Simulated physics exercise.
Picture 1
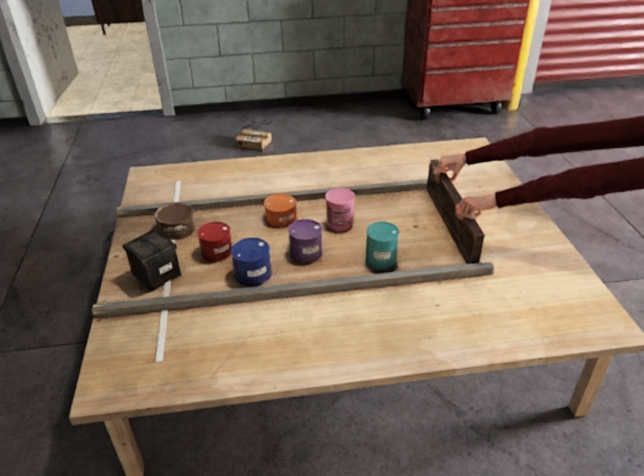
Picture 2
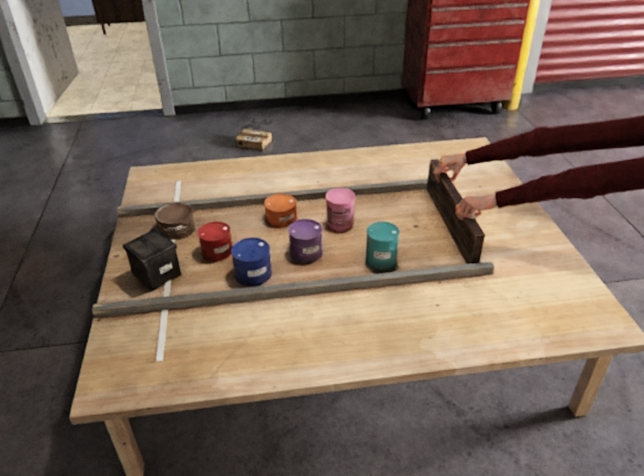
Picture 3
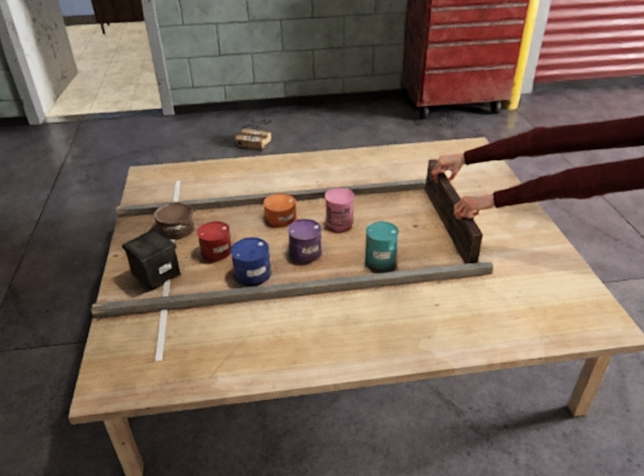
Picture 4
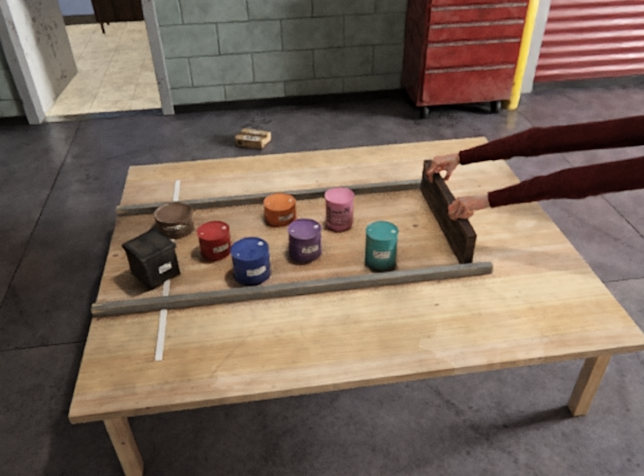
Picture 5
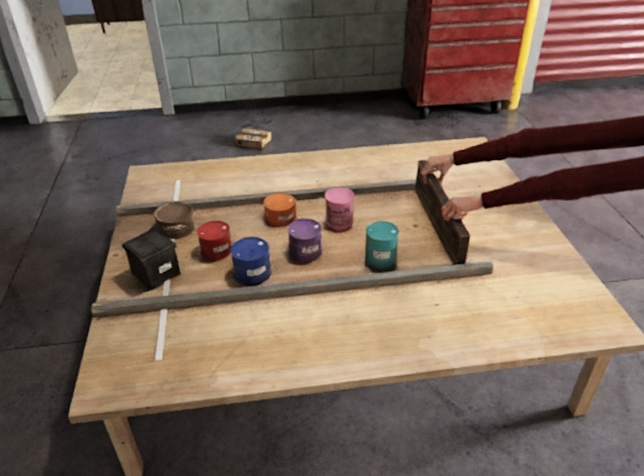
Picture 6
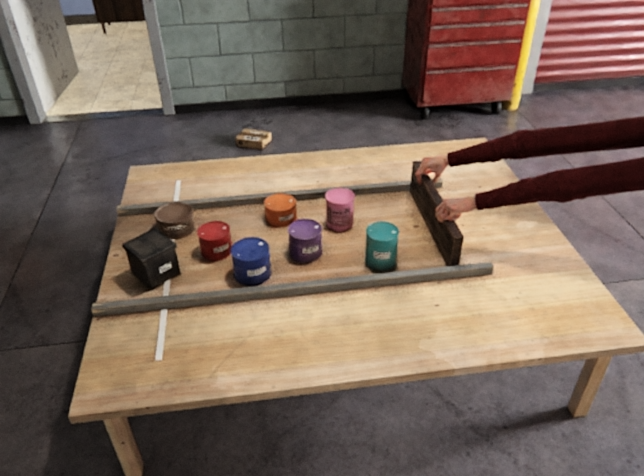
Dark plank edging slightly left between two rails, pushed by two hands, while colourful canisters and a black box sit still.
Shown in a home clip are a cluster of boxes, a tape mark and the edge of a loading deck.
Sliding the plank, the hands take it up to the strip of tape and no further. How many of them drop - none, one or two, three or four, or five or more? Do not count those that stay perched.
It ends with just one or a pair down.
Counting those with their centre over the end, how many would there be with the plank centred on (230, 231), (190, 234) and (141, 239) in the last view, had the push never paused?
First 0, then 0, finally 4.
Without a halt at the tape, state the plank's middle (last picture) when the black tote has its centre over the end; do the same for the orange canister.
The middle is at (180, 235) when it's the black tote, and at (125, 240) when it's the orange canister.
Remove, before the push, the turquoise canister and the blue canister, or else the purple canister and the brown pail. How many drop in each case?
Result: 0 in the first case, with 0 in the second.
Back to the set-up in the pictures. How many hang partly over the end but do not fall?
It would come to 2.
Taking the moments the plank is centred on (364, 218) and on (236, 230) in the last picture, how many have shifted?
That makes 1 at the first spot and 7 at the second.
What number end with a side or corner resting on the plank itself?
Well, it touches 4.
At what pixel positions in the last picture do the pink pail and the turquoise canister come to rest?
Final spots - pink pail (154, 228), turquoise canister (146, 270).
Early on, none off yet; black tote at rest near (153, 259); brown pail at rest near (175, 220); red canister at rest near (215, 241).
A while later, none off yet; black tote at rest near (153, 259); brown pail at rest near (175, 220); red canister moving near (212, 241).
Finally, the number that fall off is one or two; lost, black tote.
